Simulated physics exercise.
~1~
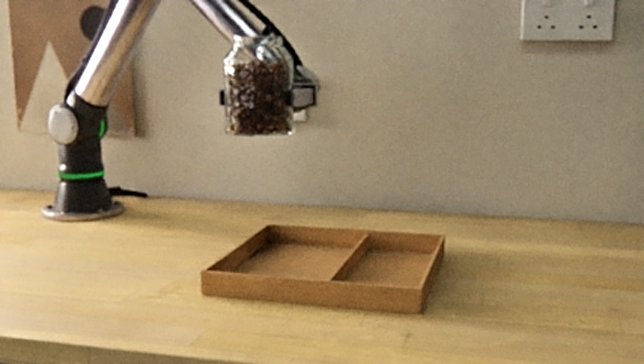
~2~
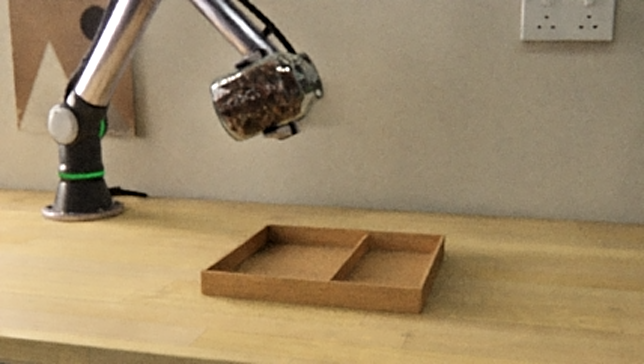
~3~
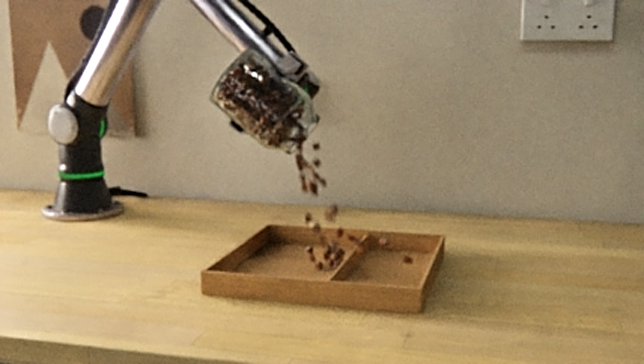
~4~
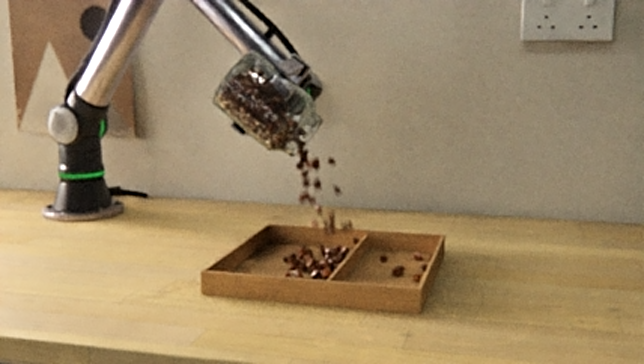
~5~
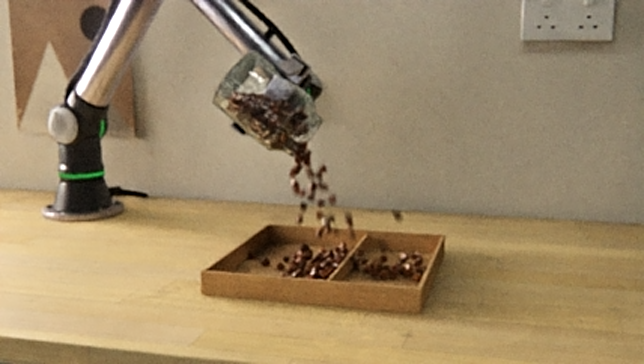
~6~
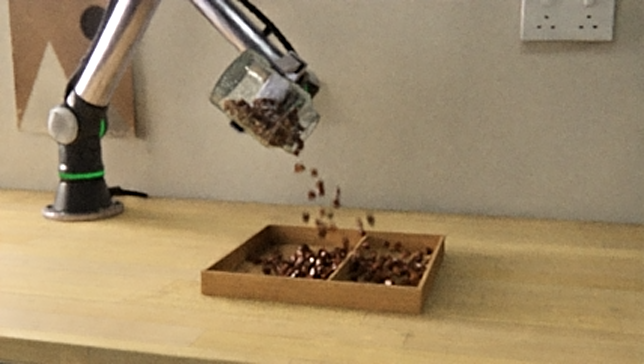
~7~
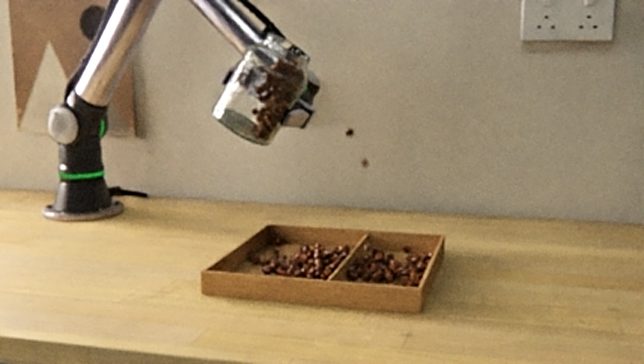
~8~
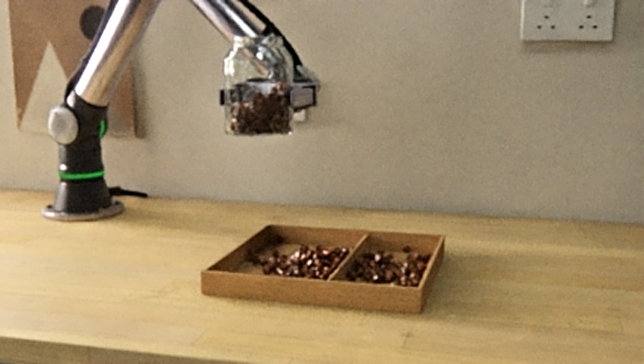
In this clip, a robot arm tips a clear jar of small brown pellets over a divided wooden tray, spilling them into both compartments, then turns the jar upright again with some pellets still inside and a heap on each side of the divider.
